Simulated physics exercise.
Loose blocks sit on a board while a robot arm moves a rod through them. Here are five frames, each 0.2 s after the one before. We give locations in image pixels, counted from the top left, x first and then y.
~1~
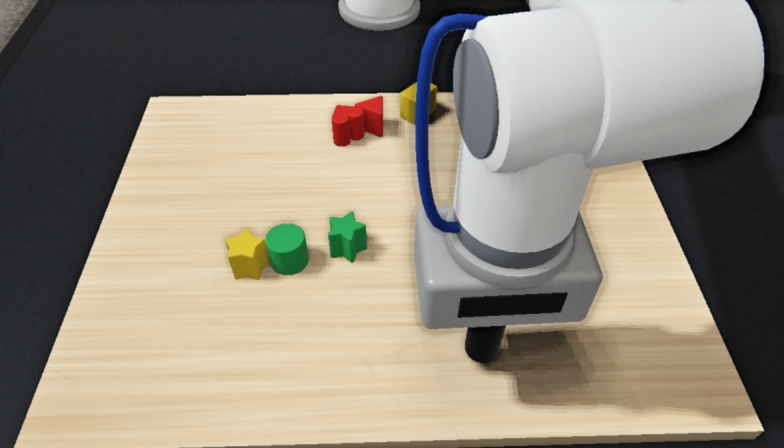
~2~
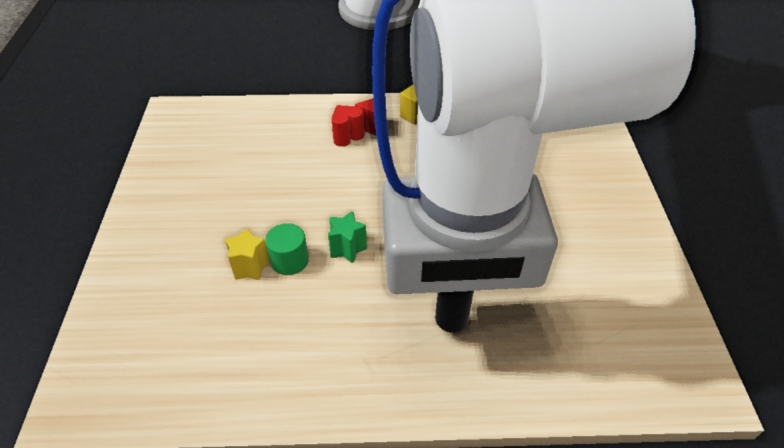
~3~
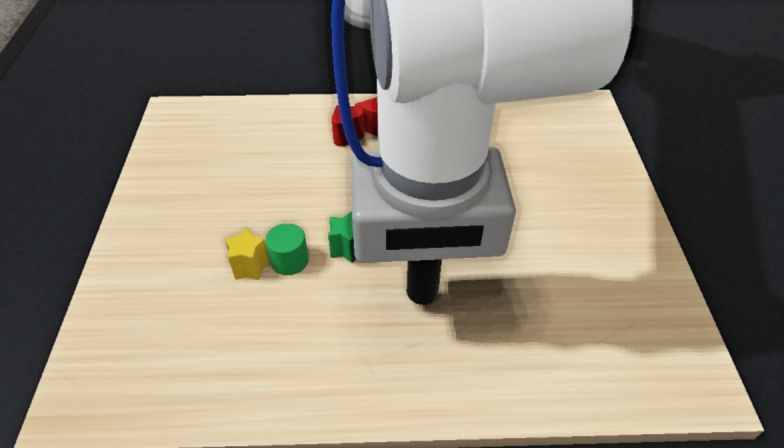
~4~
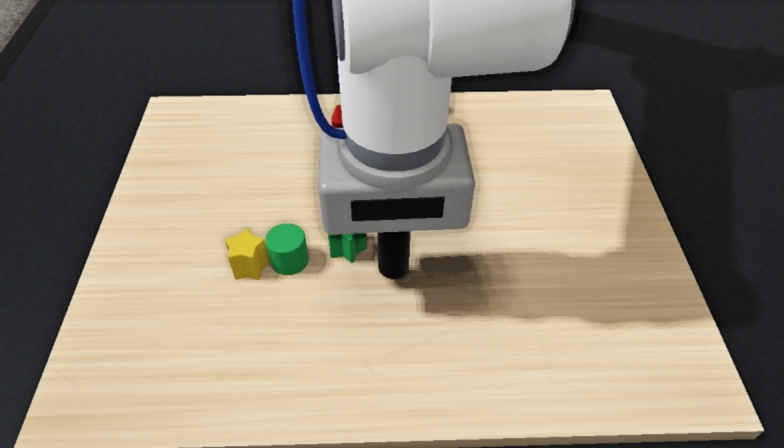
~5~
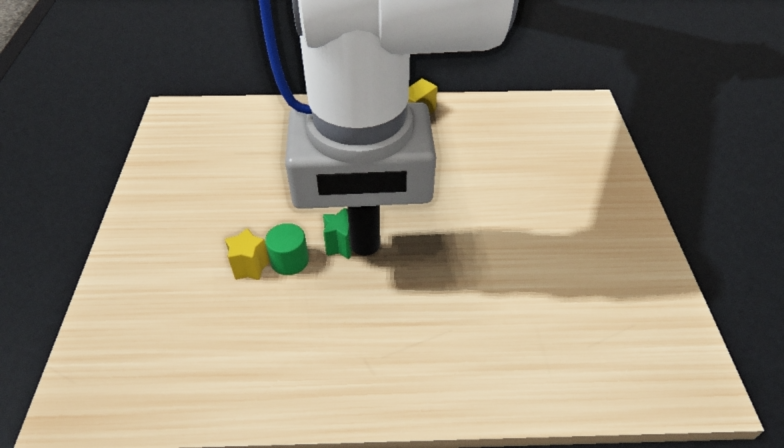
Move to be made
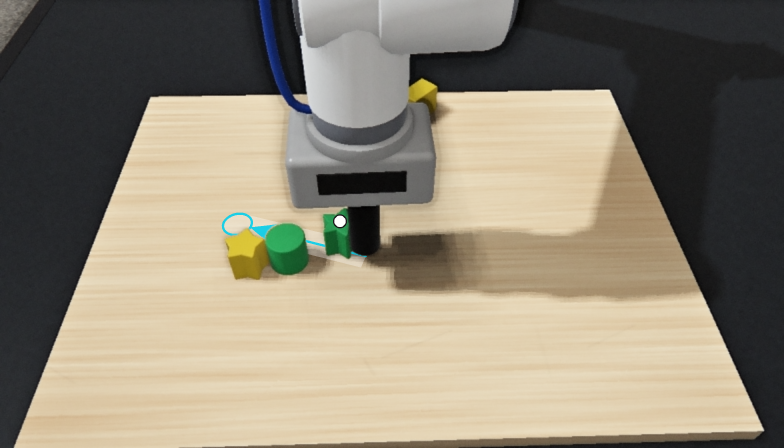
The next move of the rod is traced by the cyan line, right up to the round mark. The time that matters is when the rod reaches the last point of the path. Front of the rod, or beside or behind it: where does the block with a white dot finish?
It is off to the side or behind.
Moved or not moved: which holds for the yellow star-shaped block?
It gets moved.
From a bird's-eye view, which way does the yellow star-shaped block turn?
It goes round the way clock hands do.
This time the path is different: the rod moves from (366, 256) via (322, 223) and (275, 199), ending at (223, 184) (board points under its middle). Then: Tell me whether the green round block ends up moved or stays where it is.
At the moment the path ends, the green round block still stands where it did.
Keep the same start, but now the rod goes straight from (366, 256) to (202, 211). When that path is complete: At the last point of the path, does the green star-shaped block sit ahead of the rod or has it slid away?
Most likely the green star-shaped block slides off.
The drawn path runs straight from (366, 256) to (237, 224); the dot is on the green star-shaped block.
On the path given first. One third of the way, rod at (320, 233); green star-shaped block at (300, 206), turned 15° clockwise.
Two thirds of the way, rod at (276, 223); yellow star-shaped block at (234, 249), turned 25° clockwise; green round block at (271, 239); green star-shaped block at (272, 191), turned 50° clockwise.
At the end, rod at (234, 213); yellow star-shaped block at (234, 249), turned 25° clockwise; green round block at (271, 239); green star-shaped block at (263, 186), turned 90° clockwise.
